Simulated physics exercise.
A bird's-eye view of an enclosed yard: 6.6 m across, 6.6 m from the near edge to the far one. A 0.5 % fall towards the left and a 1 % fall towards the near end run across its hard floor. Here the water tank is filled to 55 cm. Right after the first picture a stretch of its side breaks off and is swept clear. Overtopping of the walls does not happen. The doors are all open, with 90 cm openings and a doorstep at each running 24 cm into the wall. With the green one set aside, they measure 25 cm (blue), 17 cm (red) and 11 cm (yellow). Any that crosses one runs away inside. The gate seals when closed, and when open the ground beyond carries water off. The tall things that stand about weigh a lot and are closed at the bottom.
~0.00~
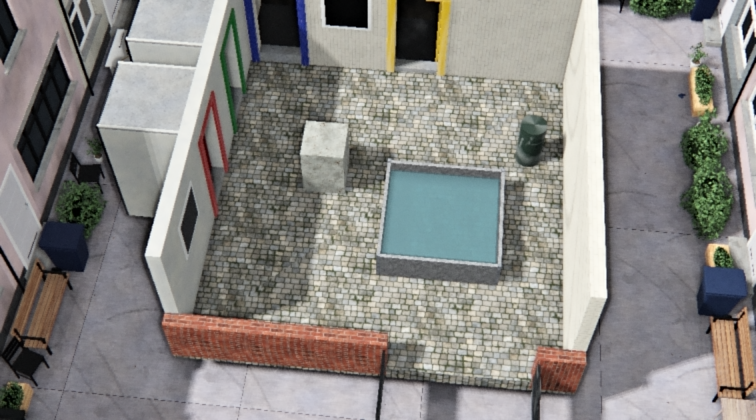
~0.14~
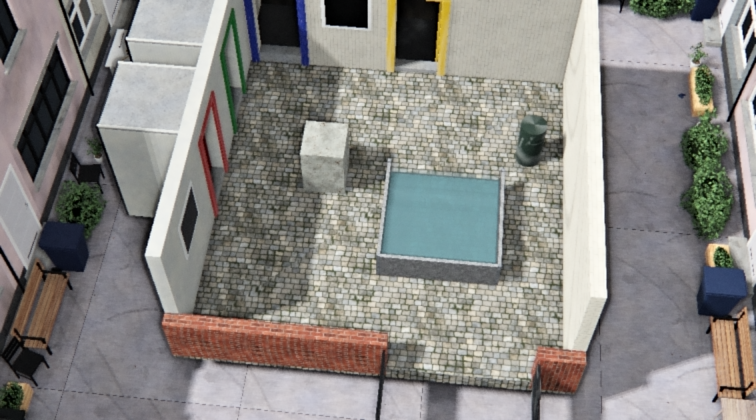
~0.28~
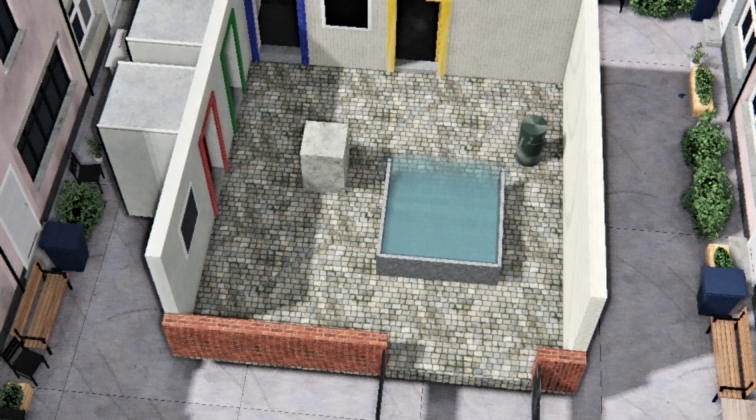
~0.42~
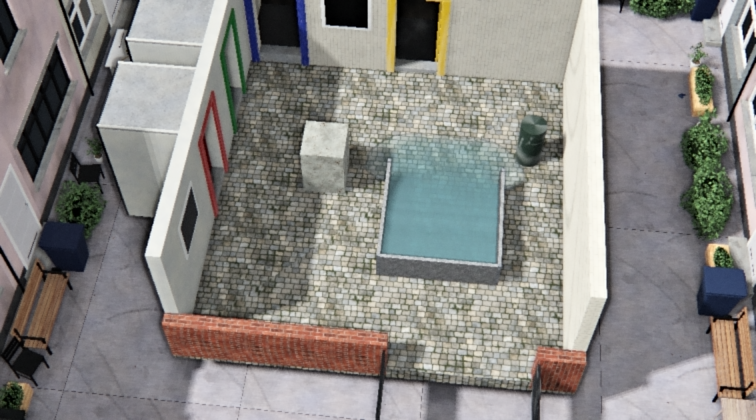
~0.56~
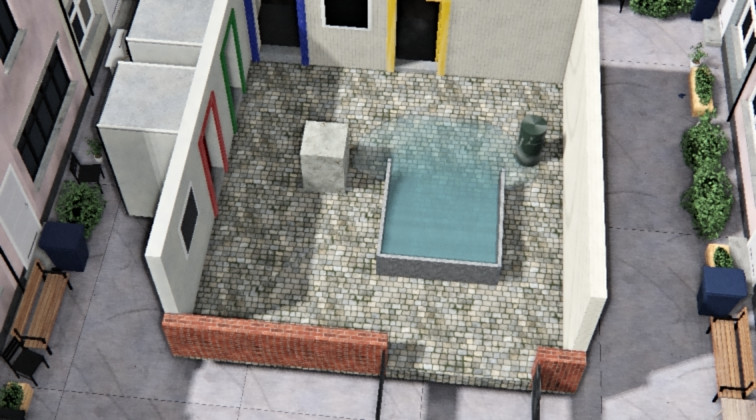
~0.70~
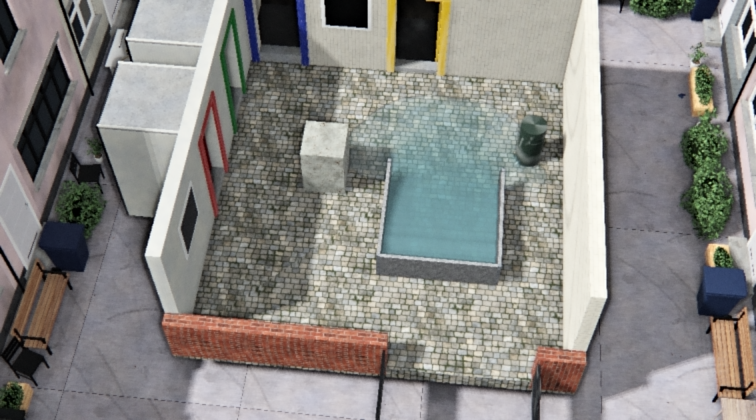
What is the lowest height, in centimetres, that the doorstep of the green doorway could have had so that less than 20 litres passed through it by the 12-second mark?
About 11 cm.
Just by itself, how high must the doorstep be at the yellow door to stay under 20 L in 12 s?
The yellow door needs around 22 cm.
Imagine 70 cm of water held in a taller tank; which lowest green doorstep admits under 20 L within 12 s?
You'd need a step of close to 14.0 cm.
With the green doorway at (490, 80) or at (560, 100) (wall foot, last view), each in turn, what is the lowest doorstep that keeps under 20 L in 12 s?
You'd want roughly 22 cm there first, then roughly 23 cm.
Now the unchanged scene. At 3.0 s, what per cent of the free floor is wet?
Approximately 35 % of the floor.
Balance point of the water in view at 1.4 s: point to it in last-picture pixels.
Near (441, 187).
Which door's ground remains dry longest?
I'd say the red door.
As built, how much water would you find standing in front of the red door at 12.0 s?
Some 5.5 centimetres.
After 1.4 s water covers 30 % of the floor, deepest (30 cm) near (446, 78); it has not reached the green door.
After 3.0 s water covers 35 % of the floor, deepest (30 cm) near (558, 93); it has not reached the green door.
After 12.0 s water covers 90 % of the floor, deepest (10 cm) near (188, 337); 6 cm at the green door, 0 litres in over its 21 cm doorstep.
At the green door as built, the water arrived by 3.3 s and peaked near 16 cm at 4.2 s.
With a doorstep of 9.5 cm, 38 litres would have come in within the 12 s; with 12.5 cm, 11 litres. So under 20 litres takes about 11 cm.
